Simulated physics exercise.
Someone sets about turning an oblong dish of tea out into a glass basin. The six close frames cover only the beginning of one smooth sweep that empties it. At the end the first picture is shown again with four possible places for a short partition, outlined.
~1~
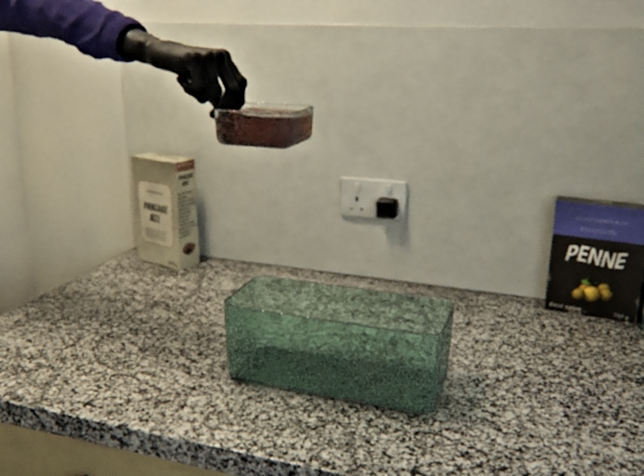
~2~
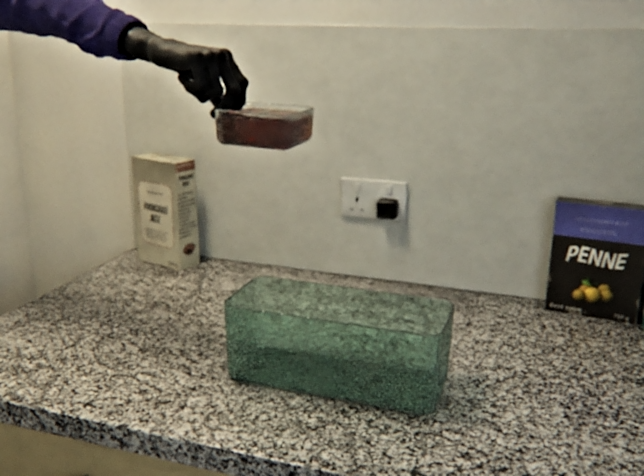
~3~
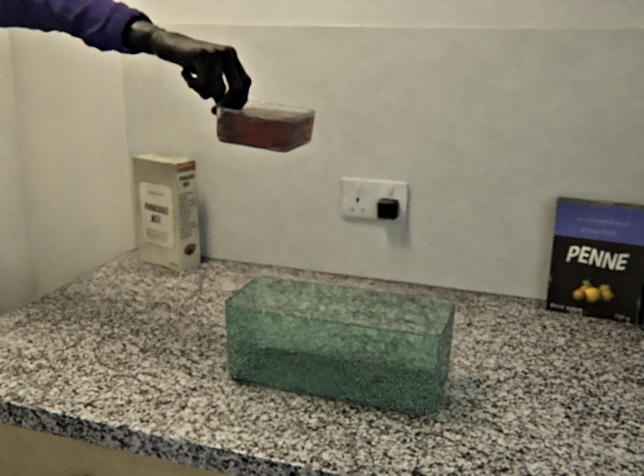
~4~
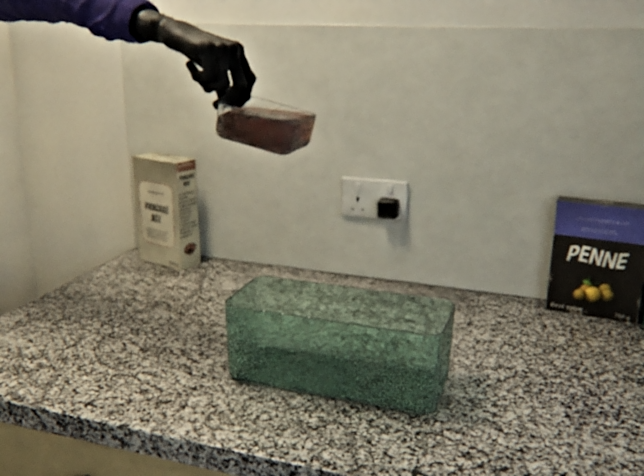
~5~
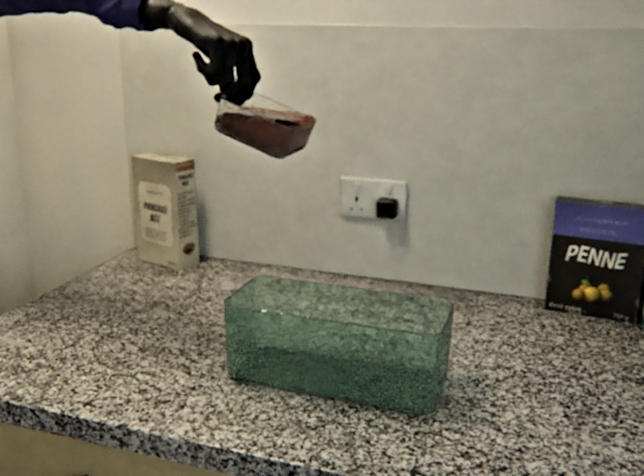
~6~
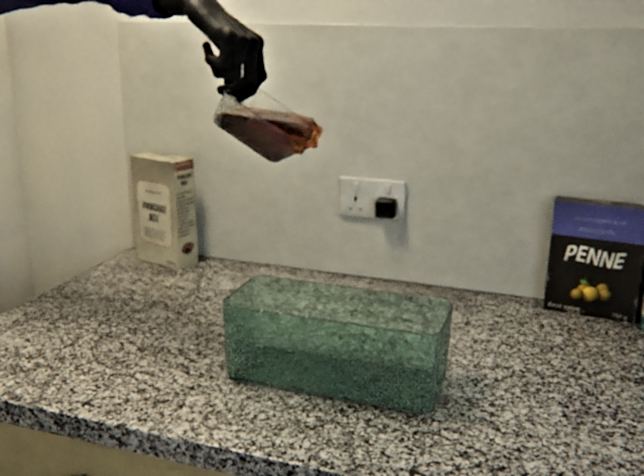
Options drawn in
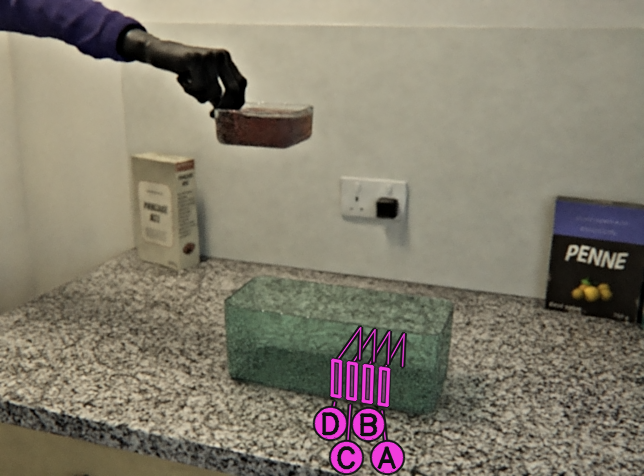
In this clip, a dark hand in a purple sleeve holds an oblong dish of reddish-brown liquid above a greenish glass basin on a speckled counter, then gradually tilts it rightward until liquid emerges over the lip.
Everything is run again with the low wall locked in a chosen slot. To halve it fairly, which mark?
C beats the others.
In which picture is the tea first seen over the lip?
In picture 5.
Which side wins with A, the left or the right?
The left side.
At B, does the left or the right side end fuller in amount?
More ends on the left.
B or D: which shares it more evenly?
That is position D.
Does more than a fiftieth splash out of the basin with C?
Yes, it does.
On the marked copy, A at (381, 410); B at (366, 407); C at (350, 404); D at (334, 402).
If A is chosen, about 90 % ends left of the wall and 4 % right of it; 7 % is lost outside.
If B is chosen, about 88 % ends left of the wall and 4 % right of it; 8 % is lost outside.
If C is chosen, about 53 % ends left of the wall and 41 % right of it; 7 % is lost outside.
If D is chosen, about 31 % ends left of the wall and 63 % right of it; 6 % is lost outside.
